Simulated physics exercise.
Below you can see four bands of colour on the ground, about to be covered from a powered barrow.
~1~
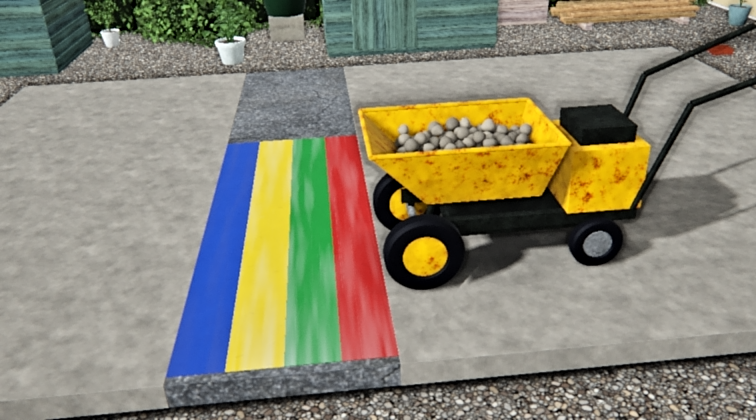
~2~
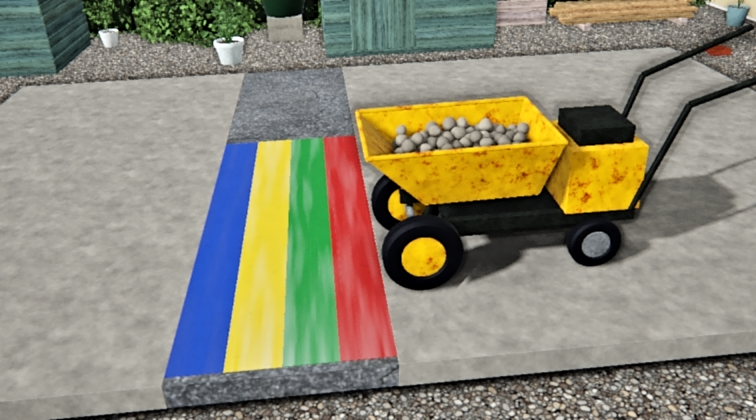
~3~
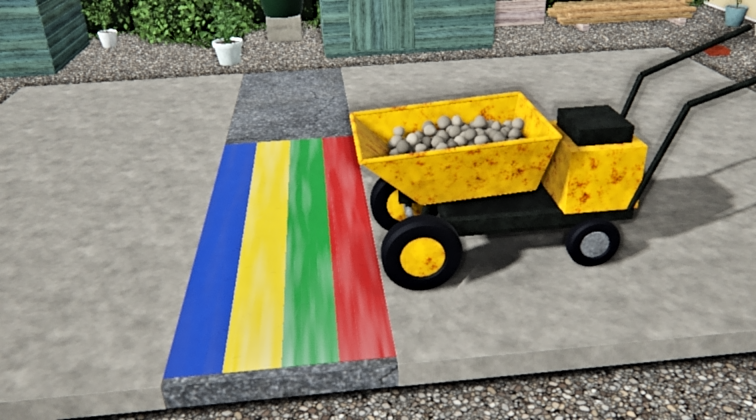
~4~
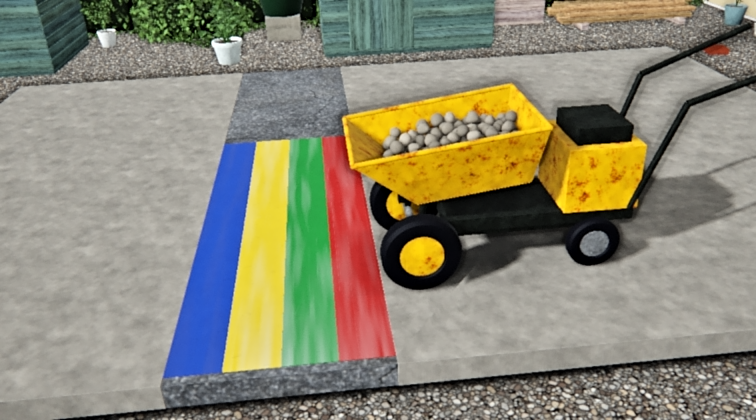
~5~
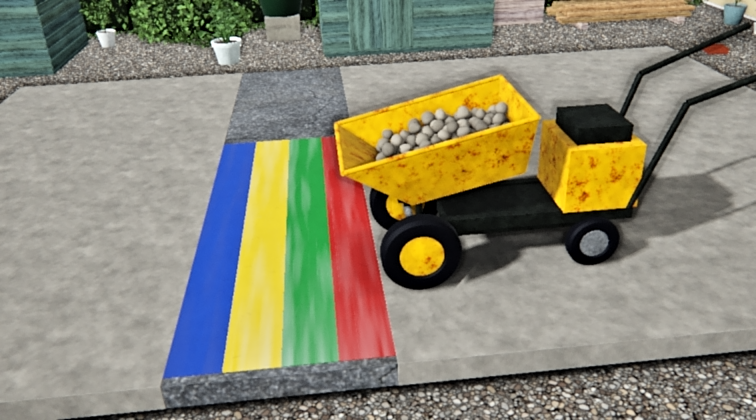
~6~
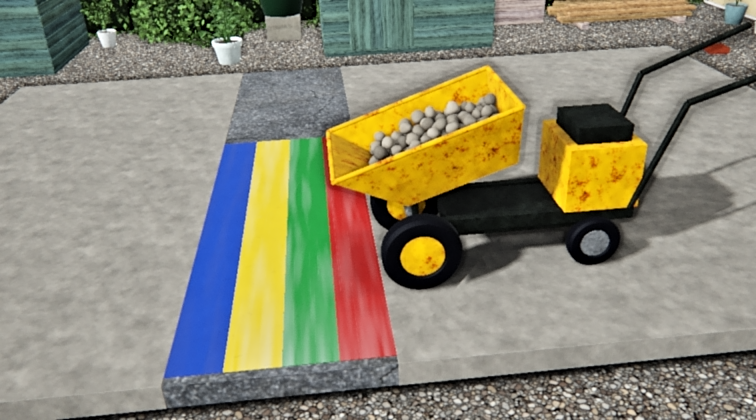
Yellow powered barrow's skip of river pebbles tilting gradually forward to the left beside blue, yellow, green and red ground strips.
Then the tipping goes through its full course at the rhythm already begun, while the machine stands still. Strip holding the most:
Yellow strip.
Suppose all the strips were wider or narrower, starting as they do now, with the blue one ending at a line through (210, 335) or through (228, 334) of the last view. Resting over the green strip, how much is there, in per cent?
First case 0 per cent, second case 0 per cent.
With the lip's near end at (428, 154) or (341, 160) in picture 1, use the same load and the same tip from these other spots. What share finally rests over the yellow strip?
About 20 per cent, then about 30 per cent.
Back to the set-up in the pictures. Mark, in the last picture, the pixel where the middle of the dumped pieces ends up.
Once it all stops, the middle lies near (249, 262).
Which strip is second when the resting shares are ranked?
That would be the blue strip.
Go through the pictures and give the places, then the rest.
In the first frame, lip of the skip at (371, 158), level; top of the load at (468, 145), river pebbles; red strip at (365, 317); green strip at (312, 322); yellow strip at (259, 327); blue strip at (205, 331).
In the second frame, lip of the skip at (368, 159), level; top of the load at (470, 140).
In the third frame, lip of the skip at (362, 162), tipped barely; top of the load at (465, 138).
In the fourth frame, lip of the skip at (353, 167), tipped a little; top of the load at (472, 130).
In the fifth frame, lip of the skip at (343, 174), tipped a little; top of the load at (478, 124).
In the sixth frame, lip of the skip at (334, 182), tipped clearly; top of the load at (467, 118); red strip at (363, 317); green strip at (310, 322); yellow strip at (256, 327); blue strip at (202, 332).
Soon, skip tipped steeply; all in the skip.
A while on, skip tipped right over; about half in the skip; a small part over the green strip; about a third over the yellow strip; a small part over the blue strip.
Towards the end, skip tipped right over; about a quarter in the skip; a small part over the green strip; about a third over the yellow strip; about a quarter over the blue strip; a small part off the paint.
Finally, skip tipped right over; about a quarter in the skip; none over the red strip; a small part over the green strip; about a third over the yellow strip; about a quarter over the blue strip; a small part off the paint.
